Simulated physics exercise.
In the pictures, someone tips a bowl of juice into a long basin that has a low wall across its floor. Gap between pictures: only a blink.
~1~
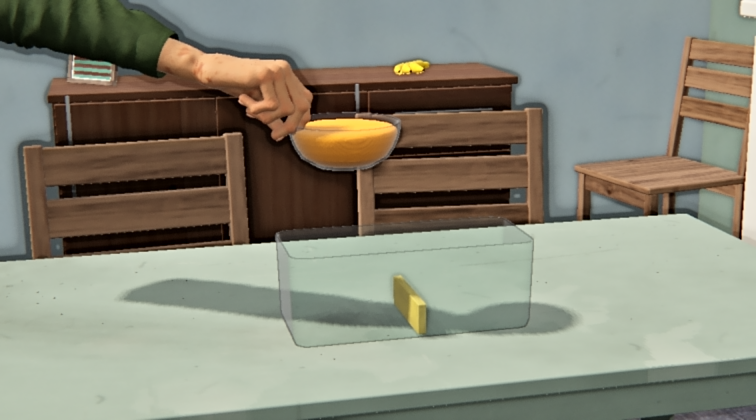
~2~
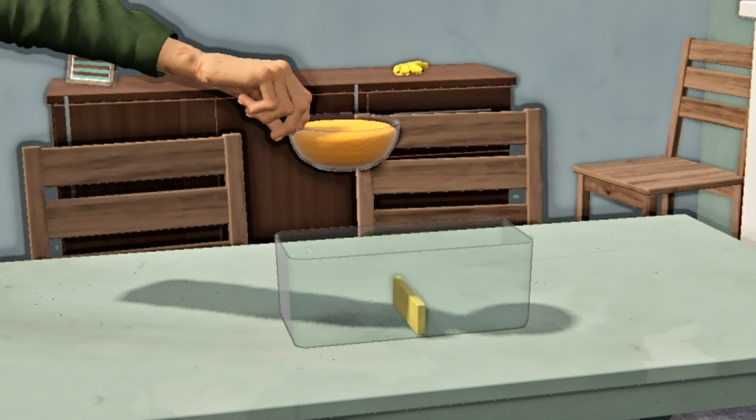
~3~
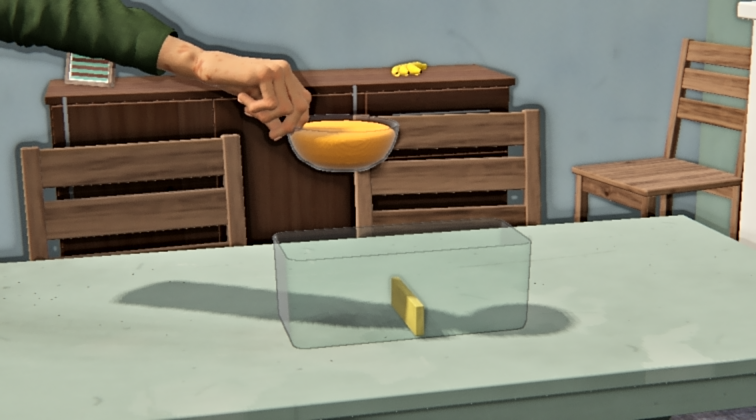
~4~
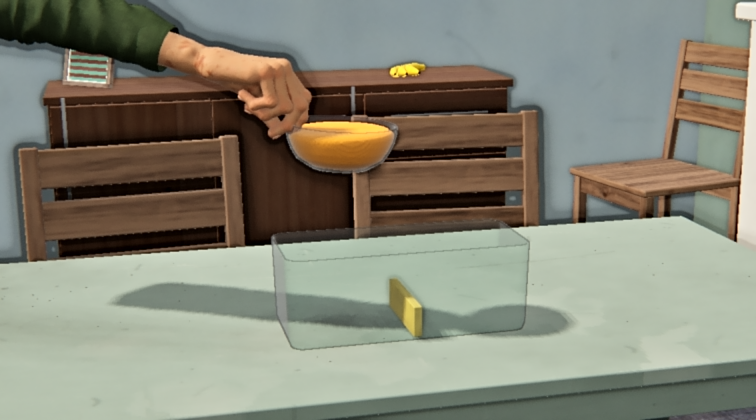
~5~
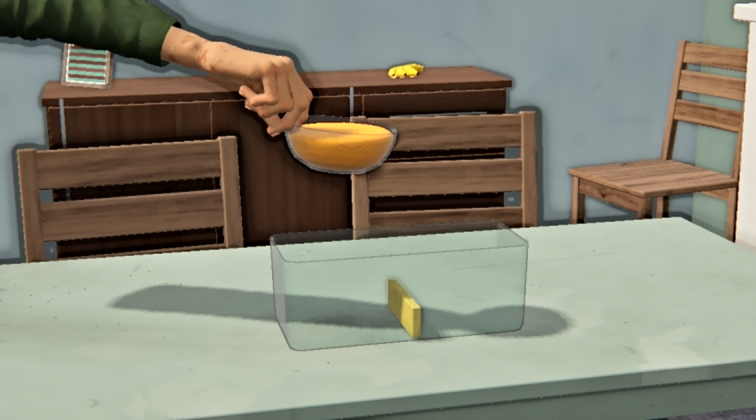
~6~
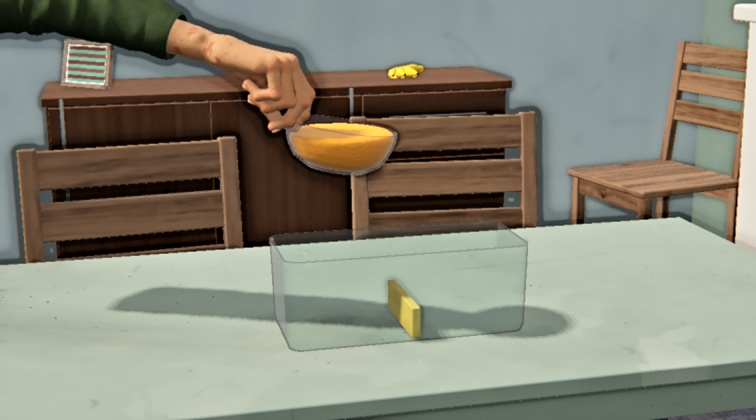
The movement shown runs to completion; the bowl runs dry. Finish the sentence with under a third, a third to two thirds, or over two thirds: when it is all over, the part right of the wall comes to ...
When it is all over, the part right of the wall comes to over two thirds.
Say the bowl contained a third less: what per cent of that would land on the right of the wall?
Near 85 in a hundred.
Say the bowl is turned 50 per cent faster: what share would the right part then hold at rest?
Roughly 85 in a hundred.
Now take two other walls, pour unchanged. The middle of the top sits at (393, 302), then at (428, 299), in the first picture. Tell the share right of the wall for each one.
It works out to around 90 per cent for the first and around 65 per cent for the second.
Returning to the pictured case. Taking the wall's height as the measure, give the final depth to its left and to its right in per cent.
The left reaches some 10 %, the right about 60 %.
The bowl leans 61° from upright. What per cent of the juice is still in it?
It works out to close to 35 percent.
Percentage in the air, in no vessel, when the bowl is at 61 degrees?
About 35 %.
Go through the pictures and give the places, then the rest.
The first frame shows tilt 0°; pouring edge (398, 120); surface from (291, 131) to (395, 125); the long basin's rim runs from (283, 247) to (519, 230); the wall's top is at (409, 291).
The second frame shows tilt 0°; pouring edge (397, 121); surface from (291, 131) to (394, 126).
The third frame shows tilt 2°; pouring edge (396, 124); surface from (289, 131) to (392, 128).
The fourth frame shows tilt 4°; pouring edge (395, 126); surface from (288, 132) to (392, 130).
The fifth frame shows tilt 7°; pouring edge (394, 130); surface from (288, 132) to (391, 131).
The sixth frame shows tilt 10°; pouring edge (394, 134); surface from (289, 134) to (392, 131).
A moment on, the bowl is tipped part way and 36 per cent is still to pour, 1 is left of the wall and 27 right of it.
Next, the bowl is tipped on its side and 1 per cent is still to pour, 9 is left of the wall and 85 right of it.
Then the bowl is tipped right over and 0 per cent is still to pour, 13 is left of the wall and 86 right of it.
Later the bowl is tipped right over and 0 per cent is still to pour, 13 is left of the wall and 86 right of it.
In the end 13 per cent lies left of the wall, 86 right of it and 1 outside.
